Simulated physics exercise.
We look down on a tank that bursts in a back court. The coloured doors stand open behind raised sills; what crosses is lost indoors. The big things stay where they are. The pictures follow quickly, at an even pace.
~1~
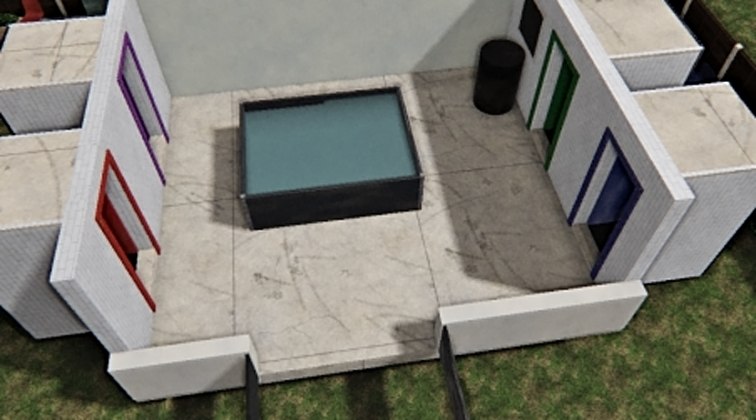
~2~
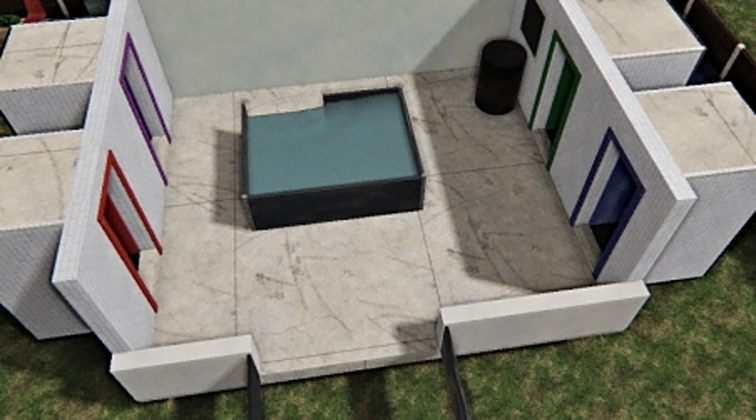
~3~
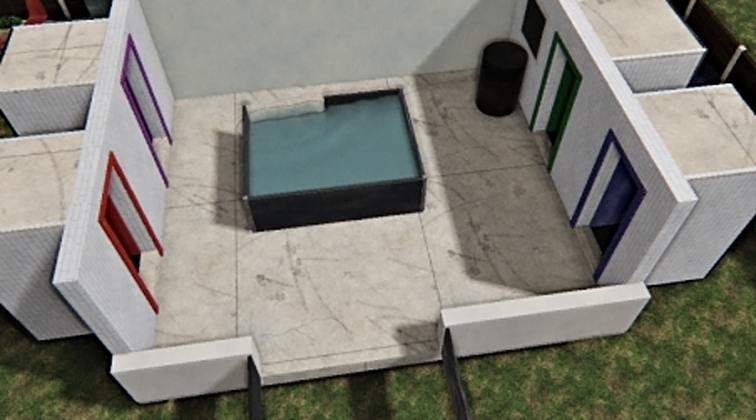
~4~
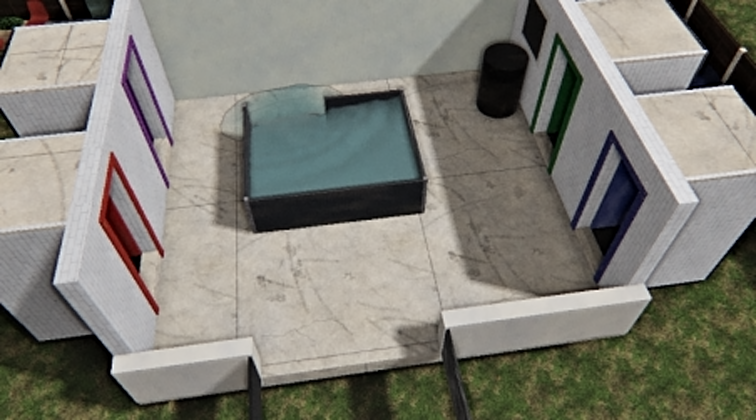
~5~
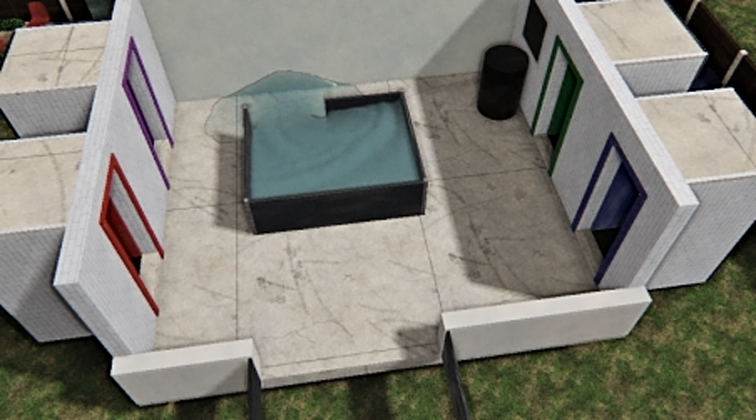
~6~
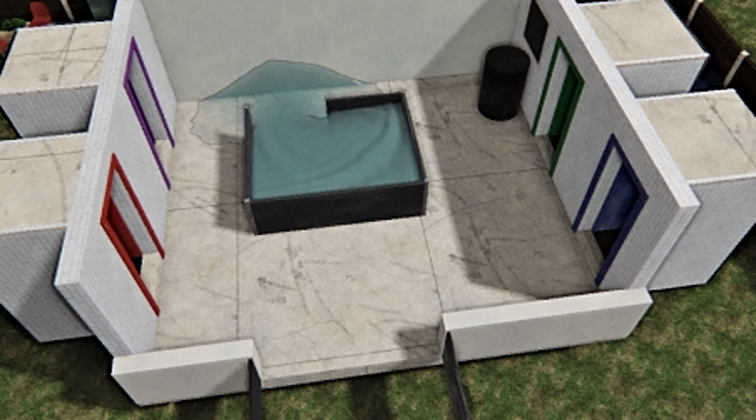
Water pouring from a gap in the far side of a dark tank, spreading across a pale courtyard between coloured doorways.
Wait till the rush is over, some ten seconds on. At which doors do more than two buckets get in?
In the end: The green door lets in a lot; the purple door admits no more than that; the red door admits no more than that; the blue door lets in a lot.
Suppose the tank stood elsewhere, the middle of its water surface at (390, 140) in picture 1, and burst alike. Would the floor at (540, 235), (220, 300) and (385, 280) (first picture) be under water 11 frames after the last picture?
In that order: Not flooded, no water, dry.
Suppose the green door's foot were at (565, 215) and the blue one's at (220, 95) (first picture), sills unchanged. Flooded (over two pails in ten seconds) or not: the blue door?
My reading: Blue lets more in.
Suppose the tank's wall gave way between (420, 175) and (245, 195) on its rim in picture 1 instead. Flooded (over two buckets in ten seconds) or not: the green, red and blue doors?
In short: The green door stays under, the red door keeps below it, the blue door is over.
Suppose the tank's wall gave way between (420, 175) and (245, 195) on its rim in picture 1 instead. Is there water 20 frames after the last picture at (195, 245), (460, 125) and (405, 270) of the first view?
One after the other: Awash, no water, under water.
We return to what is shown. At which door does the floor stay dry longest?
It is the blue door.
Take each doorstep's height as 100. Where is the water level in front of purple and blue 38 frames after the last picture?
In turn 60 and 90 per cent.
A moment on, water covers 15 % of the floor; the green door not reached, the purple door not reached, the red door not reached, the blue door not reached.
Next, water covers 35 % of the floor; the green door not reached, the purple door wet at the sill, nothing in, the red door not reached, the blue door not reached.
Then, water covers 60 % of the floor; the green door over two buckets in, the purple door under two buckets in, the red door wet at the sill, nothing in, the blue door wet at the sill, nothing in.
Later, water covers 90 % of the floor; the green door far over two buckets in, the purple door under two buckets in, the red door wet at the sill, nothing in, the blue door wet at the sill, nothing in.
In the end, water covers 100 % of the floor; the green door far over two buckets in, the purple door under two buckets in, the red door wet at the sill, nothing in, the blue door over two buckets in.
